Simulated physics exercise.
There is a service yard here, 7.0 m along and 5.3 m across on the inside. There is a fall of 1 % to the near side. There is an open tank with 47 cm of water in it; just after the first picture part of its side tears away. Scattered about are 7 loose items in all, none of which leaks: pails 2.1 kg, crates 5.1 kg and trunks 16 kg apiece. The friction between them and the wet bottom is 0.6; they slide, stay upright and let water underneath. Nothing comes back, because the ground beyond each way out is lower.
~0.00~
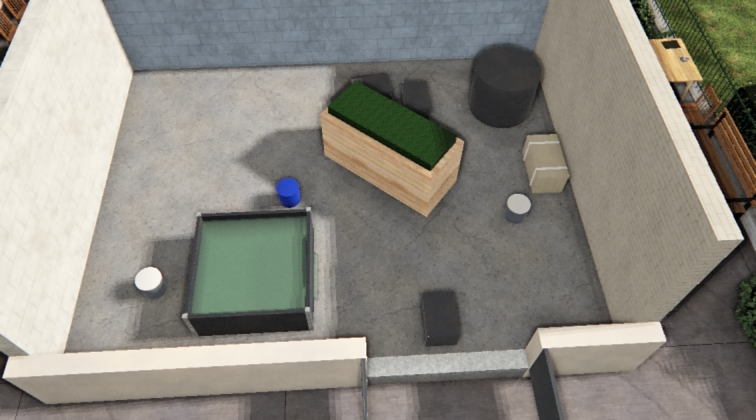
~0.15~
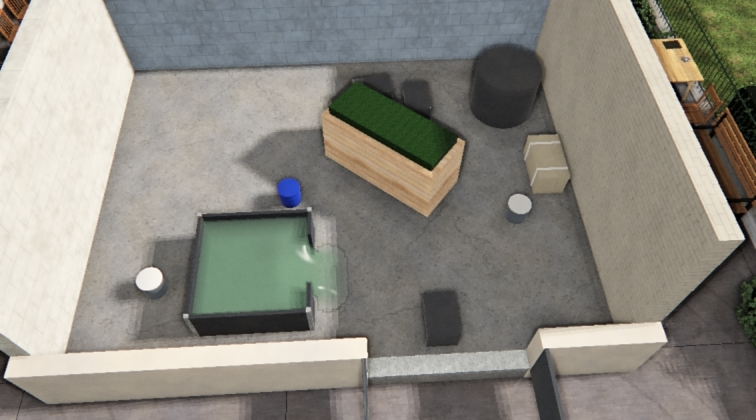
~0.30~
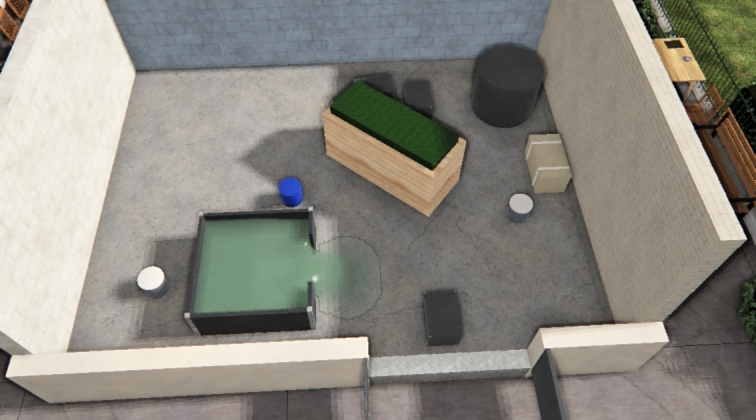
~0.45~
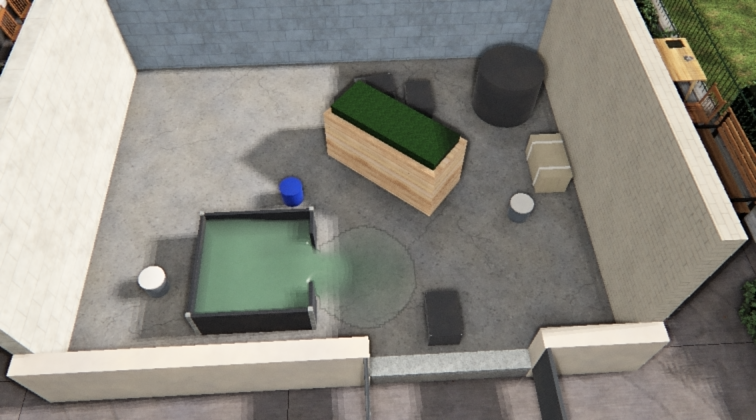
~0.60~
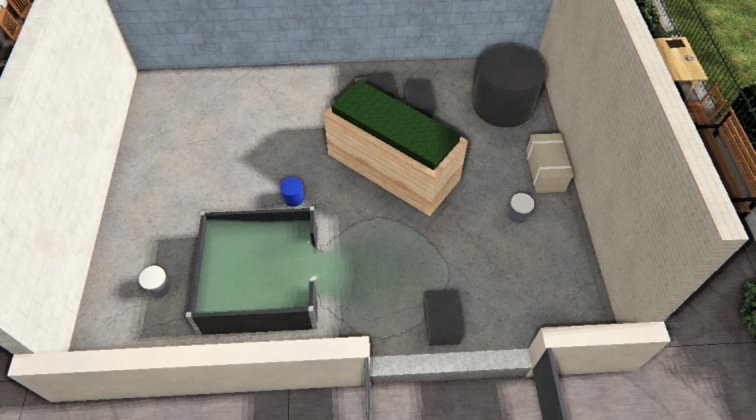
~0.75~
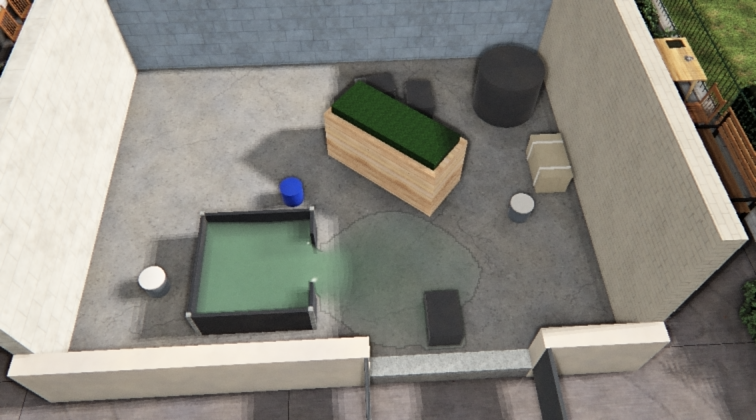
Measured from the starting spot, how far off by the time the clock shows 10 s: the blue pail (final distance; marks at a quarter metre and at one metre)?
It'll be roughly where it started.
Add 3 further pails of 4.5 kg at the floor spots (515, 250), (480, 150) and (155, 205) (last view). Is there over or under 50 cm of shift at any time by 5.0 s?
Respectively: Greater, smaller, smaller.
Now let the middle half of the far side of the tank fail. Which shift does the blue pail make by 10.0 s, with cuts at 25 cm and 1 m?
Under that change, the blue pail covers a big distance.
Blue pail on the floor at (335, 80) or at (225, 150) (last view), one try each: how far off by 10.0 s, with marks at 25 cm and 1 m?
From the first place it is barely disturbed; from the second it is barely disturbed.
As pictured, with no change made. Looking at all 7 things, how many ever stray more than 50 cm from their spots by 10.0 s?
It works out to 2.
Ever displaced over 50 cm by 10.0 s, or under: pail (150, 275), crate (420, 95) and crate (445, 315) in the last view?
Results in listed order: Falls short / falls short / exceeds.
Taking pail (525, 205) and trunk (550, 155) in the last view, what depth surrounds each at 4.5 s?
I'd put it at 8 cm and 4 cm respectively.
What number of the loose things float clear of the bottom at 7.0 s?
Count: 1.
After 2.0 s the blue pail is near (291, 187), 0.0 m from its start, aground; 0 of 7 are out; 1 afloat.
After 4.5 s the blue pail is near (291, 187), 0.0 m from its start, aground; 0 of 7 are out; 2 afloat.
After 7.0 s the blue pail is near (291, 187), 0.0 m from its start, aground; 1 of 7 are out; 1 afloat.
After 10.0 s the blue pail is near (291, 187), 0.0 m from its start, aground; 1 of 7 are out; 1 afloat.
